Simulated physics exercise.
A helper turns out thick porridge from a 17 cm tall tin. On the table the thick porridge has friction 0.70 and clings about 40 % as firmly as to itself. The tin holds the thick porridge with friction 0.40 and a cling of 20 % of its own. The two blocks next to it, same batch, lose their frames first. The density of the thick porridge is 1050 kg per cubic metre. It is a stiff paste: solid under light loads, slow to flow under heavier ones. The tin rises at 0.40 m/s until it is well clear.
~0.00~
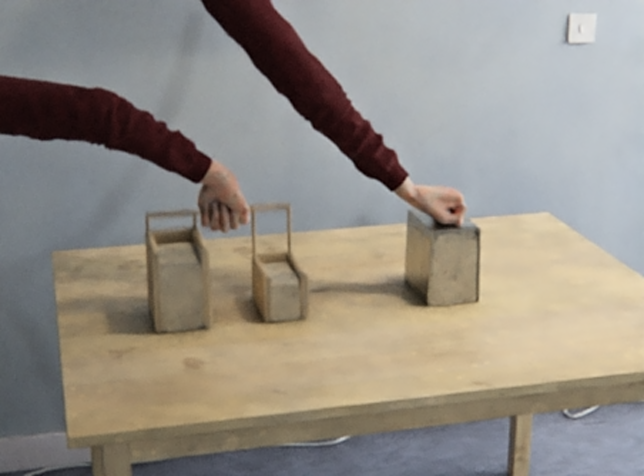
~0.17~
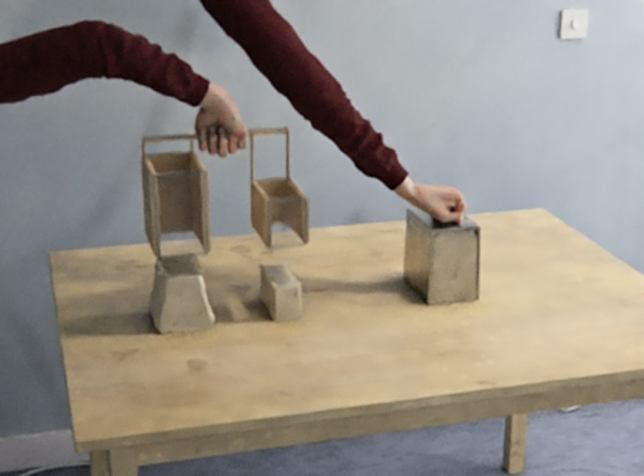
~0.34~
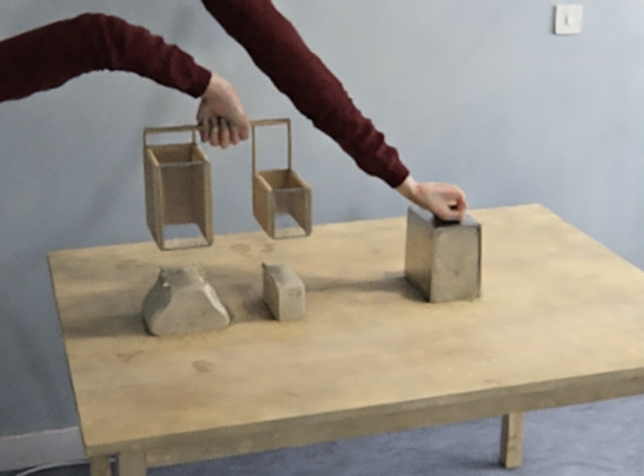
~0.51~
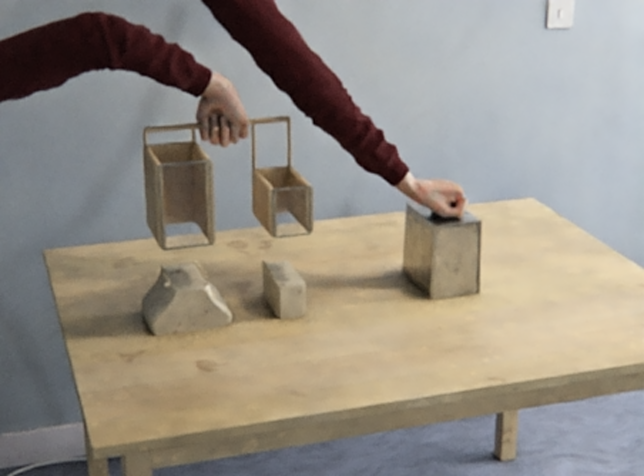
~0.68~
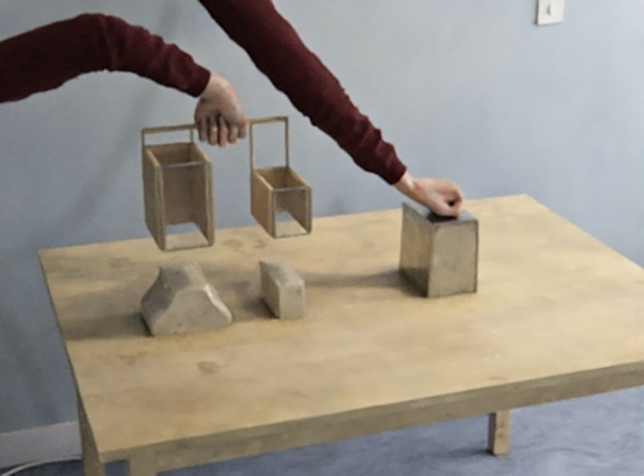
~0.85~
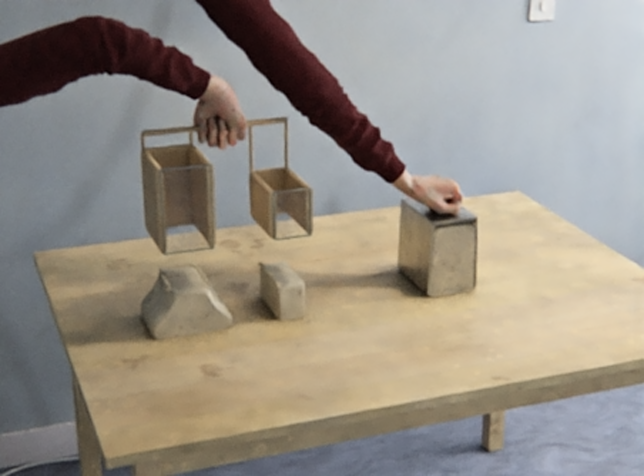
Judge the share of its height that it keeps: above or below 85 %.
The share of its height that it keeps is below 85 %.
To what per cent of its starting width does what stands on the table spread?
About 210 %.
By 1.09 s, the tin is up by 9.6 cm.
By 1.36 s, the tin is up by 20 cm; what stands on the table is 62 % of the tin's depth.
By 1.64 s, the tin is up by 29 cm; what stands on the table is 61 % of the tin's depth.
By 1.92 s, the tin is up by 29 cm; what stands on the table is 61 % of the tin's depth.
By 2.02 s, at the end, the tin is up by 29 cm; what stands on the table is 61 % of the tin's depth.
